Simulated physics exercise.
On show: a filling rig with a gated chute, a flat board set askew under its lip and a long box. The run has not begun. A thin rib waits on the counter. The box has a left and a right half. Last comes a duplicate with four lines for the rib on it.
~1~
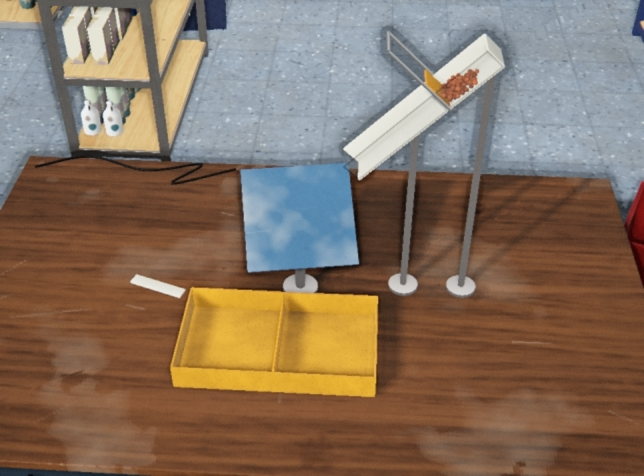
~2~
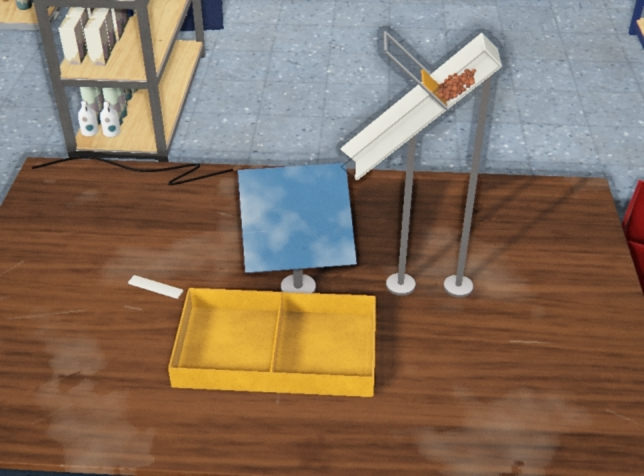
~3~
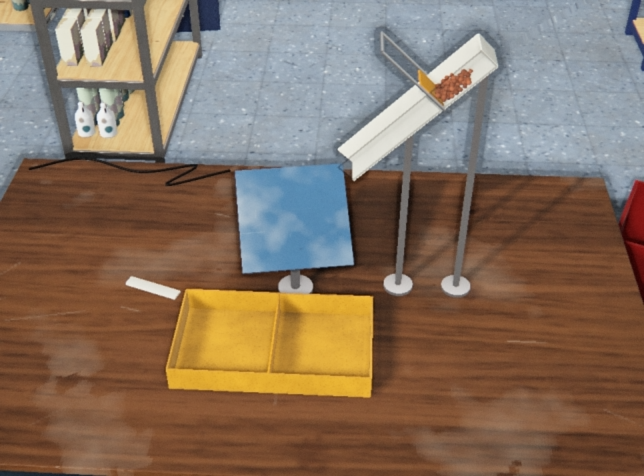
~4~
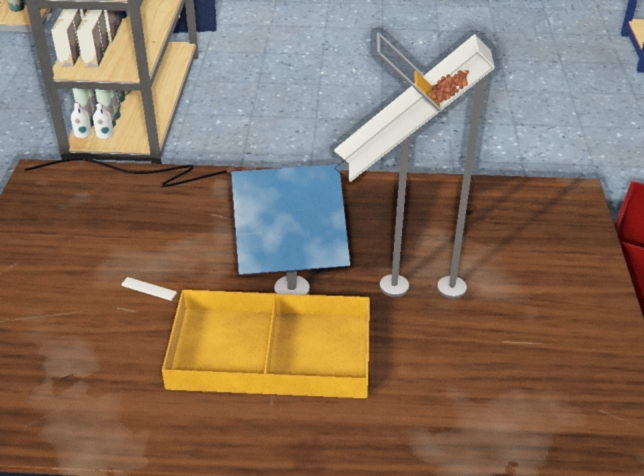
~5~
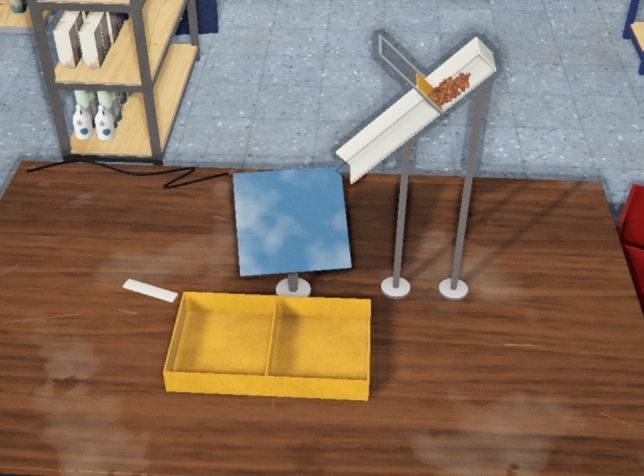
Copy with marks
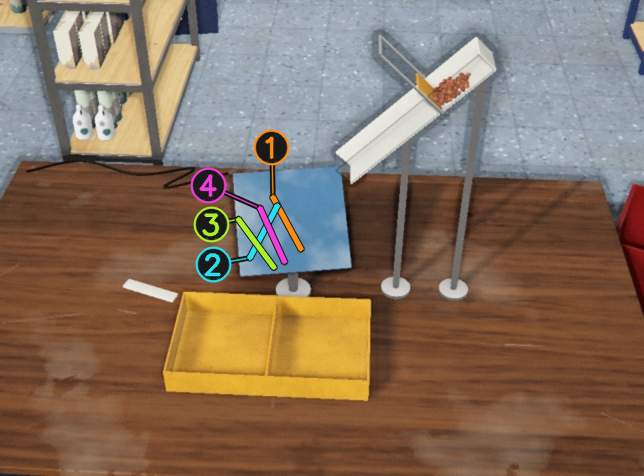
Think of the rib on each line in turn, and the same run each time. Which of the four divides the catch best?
It is 2.
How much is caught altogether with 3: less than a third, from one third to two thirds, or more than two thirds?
More than two thirds.
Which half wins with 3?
Right.
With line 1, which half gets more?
Right.
On the marked copy, line 1 from (272, 197) to (301, 248); line 2 from (277, 205) to (249, 257); line 3 from (238, 219) to (273, 267); line 4 from (260, 208) to (284, 261).
With 1, of what is caught, about a tenth in the left half, almost all in the right.
With 2, of what is caught, roughly half in the left half, roughly half in the right.
With 3, of what is caught, about a tenth in the left half, almost all in the right.
With 4, of what is caught, about a tenth in the left half, almost all in the right.
